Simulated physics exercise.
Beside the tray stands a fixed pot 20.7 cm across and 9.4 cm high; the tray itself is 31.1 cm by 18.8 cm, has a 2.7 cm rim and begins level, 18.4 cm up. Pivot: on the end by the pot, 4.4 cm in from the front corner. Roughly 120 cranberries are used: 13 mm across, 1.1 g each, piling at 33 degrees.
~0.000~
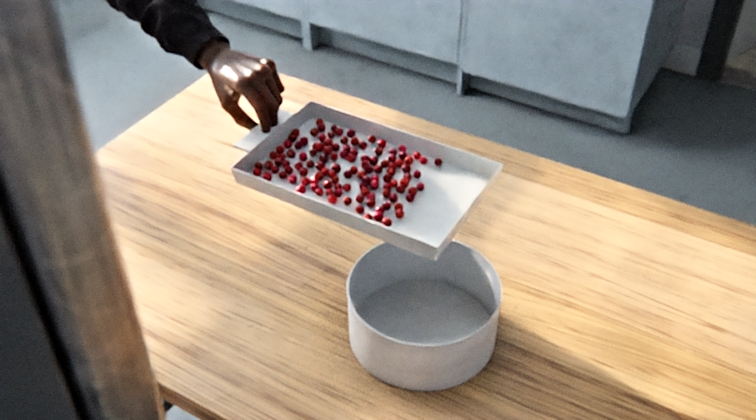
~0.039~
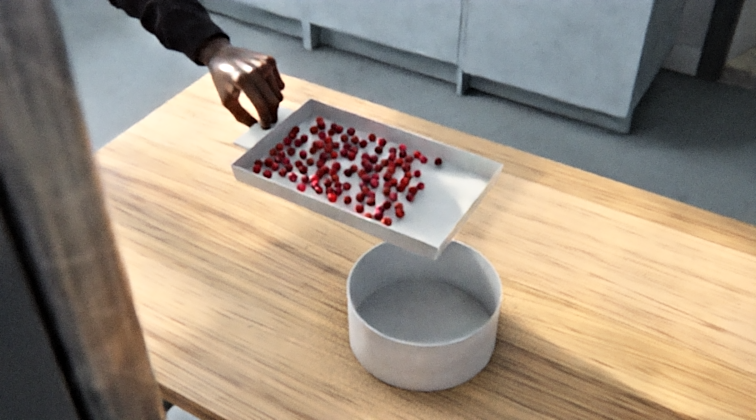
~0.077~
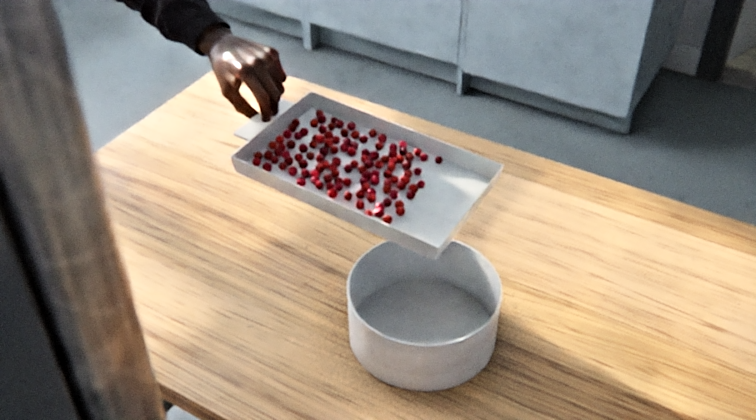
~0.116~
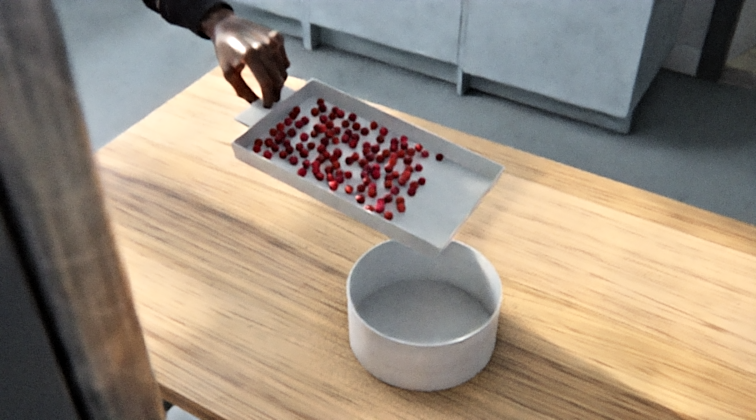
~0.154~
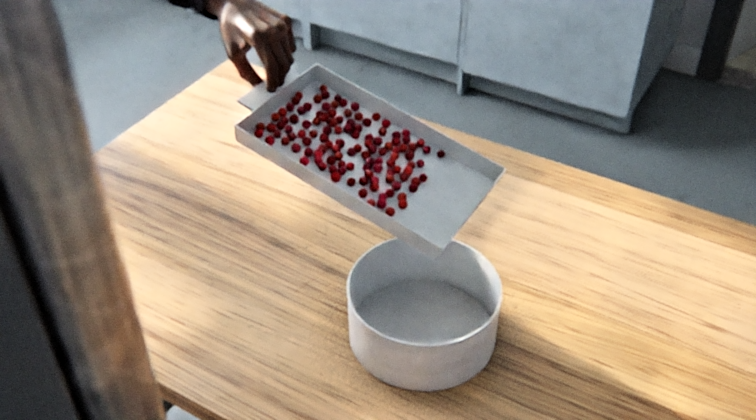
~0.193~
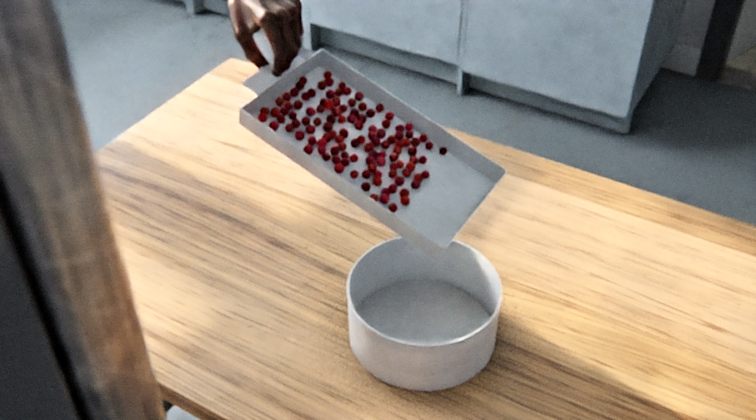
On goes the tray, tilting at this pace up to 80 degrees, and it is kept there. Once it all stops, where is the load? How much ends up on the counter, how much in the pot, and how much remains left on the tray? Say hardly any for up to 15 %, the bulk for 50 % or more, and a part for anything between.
By place: Counter the bulk, pot hardly any, tray a part.
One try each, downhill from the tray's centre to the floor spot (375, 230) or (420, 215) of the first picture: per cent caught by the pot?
The share comes to roughly 55 in a hundred, then roughly 15 in a hundred.
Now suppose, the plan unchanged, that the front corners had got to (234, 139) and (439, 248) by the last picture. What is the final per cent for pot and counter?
That works out as pot 10 and counter 10.
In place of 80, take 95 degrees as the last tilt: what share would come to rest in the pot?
Pot share: About 10 per cent.
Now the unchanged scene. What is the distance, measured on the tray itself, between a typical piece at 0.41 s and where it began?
I'd say close to 4 centimetres.
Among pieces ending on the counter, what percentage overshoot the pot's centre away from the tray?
About 100 percent of the spill.
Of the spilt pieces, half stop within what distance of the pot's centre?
Some 26 centimetres.
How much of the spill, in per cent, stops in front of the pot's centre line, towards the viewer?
Share: Roughly 10 %.
After 0.41 s, tilt 50 degrees; the tray holds 100 %, the pot 0 %.
After 0.56 s, tilt 72 degrees; the tray holds 100 %, the pot 0 %.
After 0.83 s, tilt 80 degrees; the tray holds 40 %, the pot 0 %.
At rest (1.7 s), counter 60 %, pot 5 %, tray 35 %.
